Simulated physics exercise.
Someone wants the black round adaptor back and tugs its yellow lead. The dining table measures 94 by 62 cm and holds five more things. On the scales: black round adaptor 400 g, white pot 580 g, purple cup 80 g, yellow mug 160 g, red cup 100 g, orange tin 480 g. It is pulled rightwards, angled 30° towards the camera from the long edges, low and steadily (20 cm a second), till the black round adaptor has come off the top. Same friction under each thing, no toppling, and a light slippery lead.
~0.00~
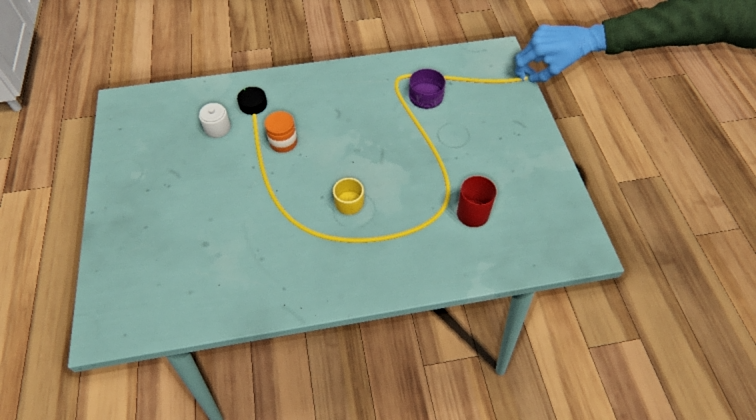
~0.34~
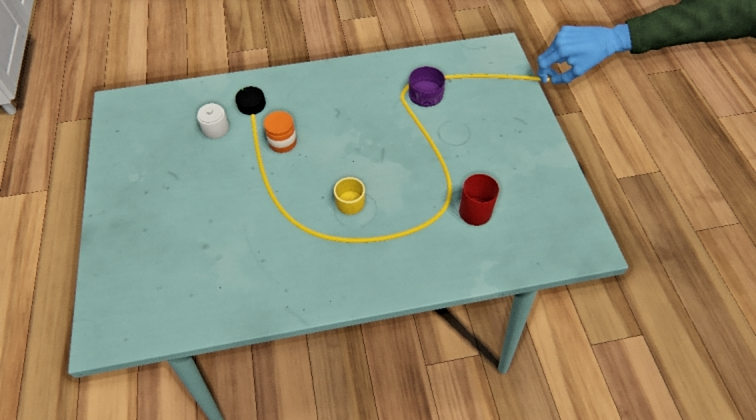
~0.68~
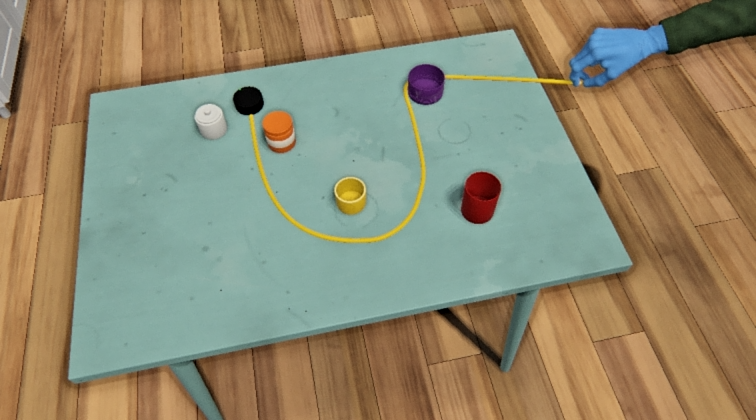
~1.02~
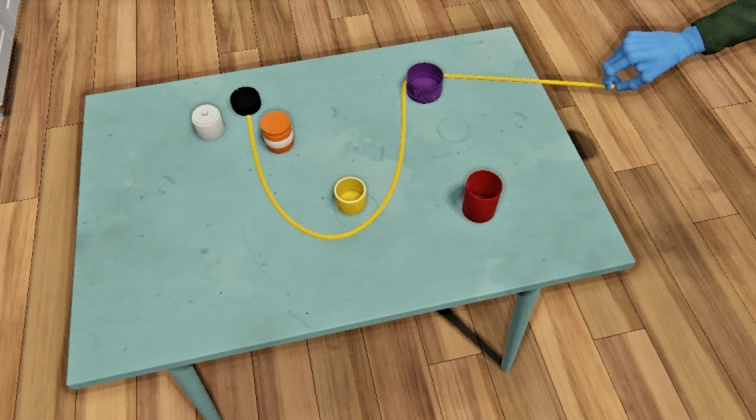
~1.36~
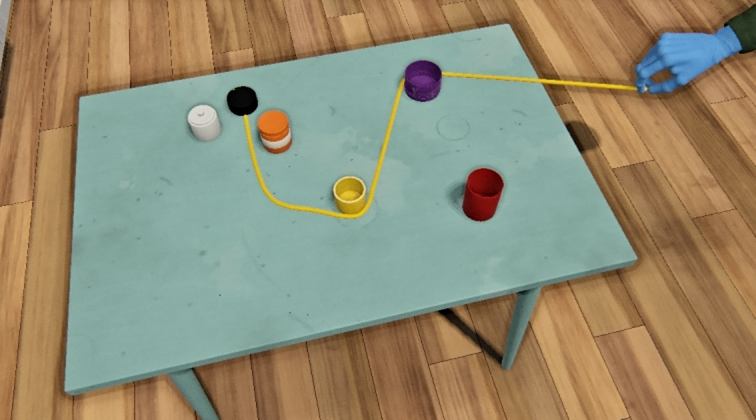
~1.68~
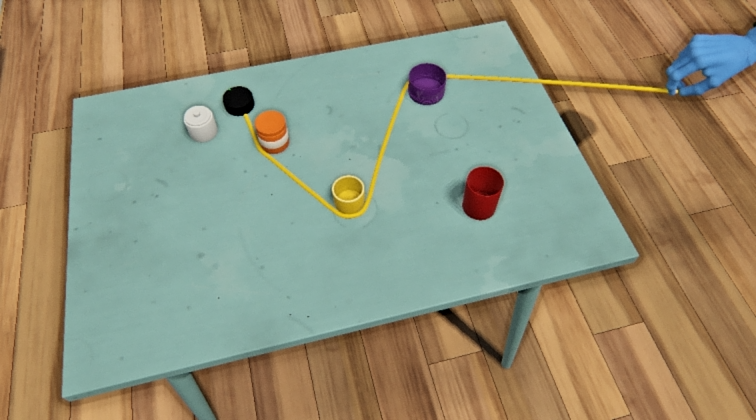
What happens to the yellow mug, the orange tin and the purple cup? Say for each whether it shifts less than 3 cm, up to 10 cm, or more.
The yellow mug gets dragged far, the orange tin moves a moderate way, the purple cup ends far away.
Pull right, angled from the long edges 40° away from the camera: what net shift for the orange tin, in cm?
About 12 cm.
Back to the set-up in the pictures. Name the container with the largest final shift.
The purple cup.
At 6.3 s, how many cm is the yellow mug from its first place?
Some 16 cm.
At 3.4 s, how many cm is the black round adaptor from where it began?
Some 2 cm.
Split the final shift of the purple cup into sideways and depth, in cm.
About 12 cm right and 29 cm nearer.
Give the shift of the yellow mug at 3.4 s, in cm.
About 16 cm.
By 3.4 s the black round adaptor has slid 2 cm, and the shifts are, purple cup 28 cm, yellow mug 16 cm.
By 4.9 s the black round adaptor has slid 26 cm, and the shifts are, purple cup 28 cm, yellow mug 16 cm, orange tin 6 cm.
By 6.3 s the black round adaptor has slid 53 cm, and the shifts are, purple cup 30 cm, yellow mug 17 cm, orange tin 6 cm.
By 7.5 s the black round adaptor is off the top, and the shifts are, purple cup 31 cm at (533, 173), yellow mug 17 cm at (375, 118), orange tin 6 cm at (296, 108).
